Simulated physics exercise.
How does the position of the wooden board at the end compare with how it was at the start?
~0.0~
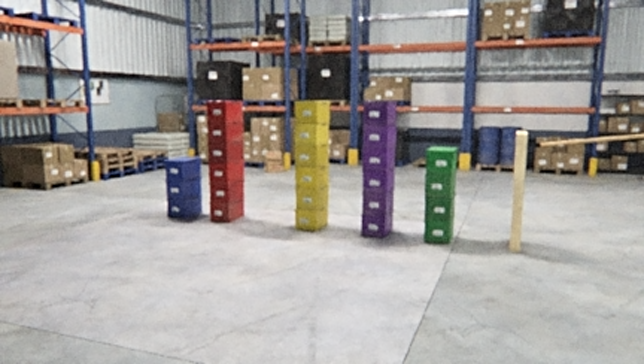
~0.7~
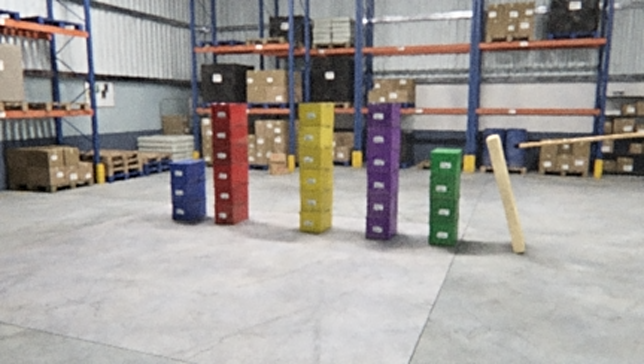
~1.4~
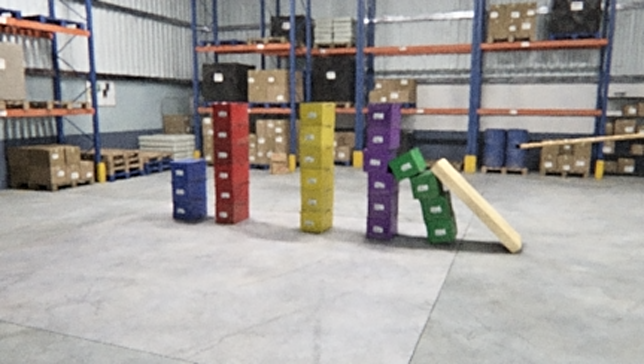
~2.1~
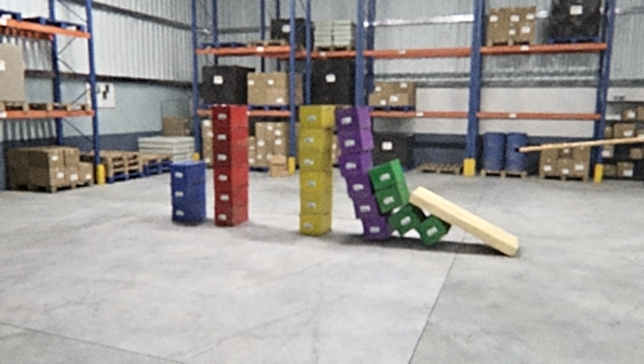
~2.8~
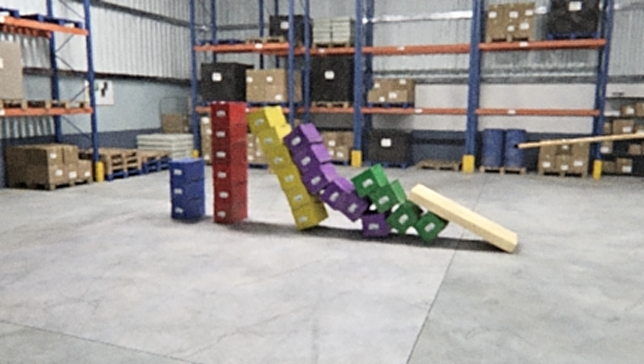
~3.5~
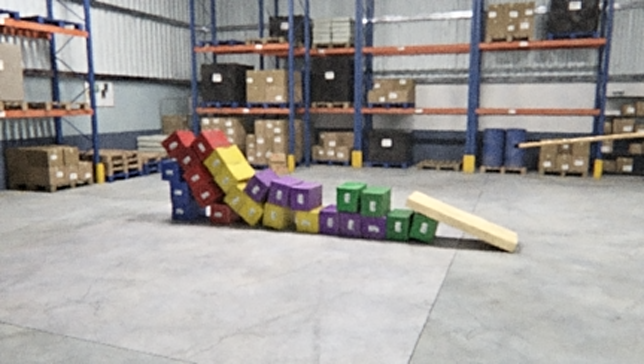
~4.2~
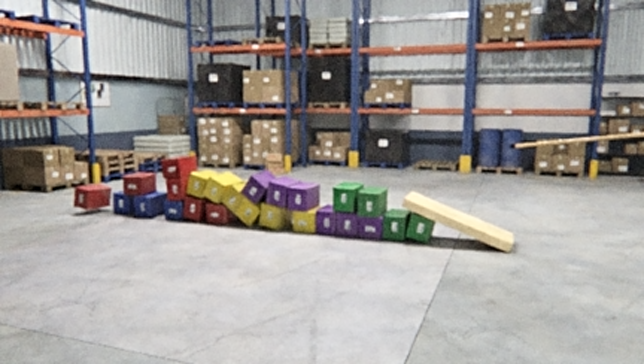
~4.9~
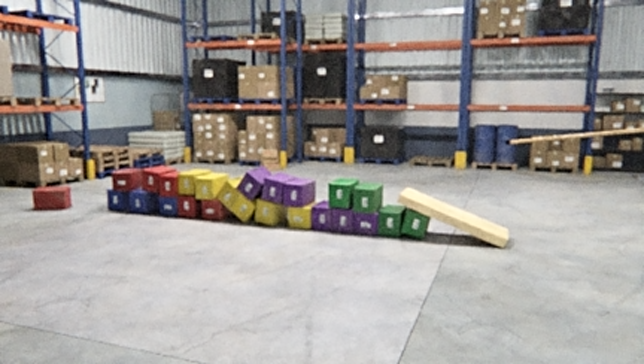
At the start the board stands upright to the right of the green stack. By the end it is down on its side at a low slant, with its upper end against the fallen green totes.
Warehouse floor, a tipping board toppling green, purple, yellow and red tote stacks leftward into a jumbled row, one red tote apart.
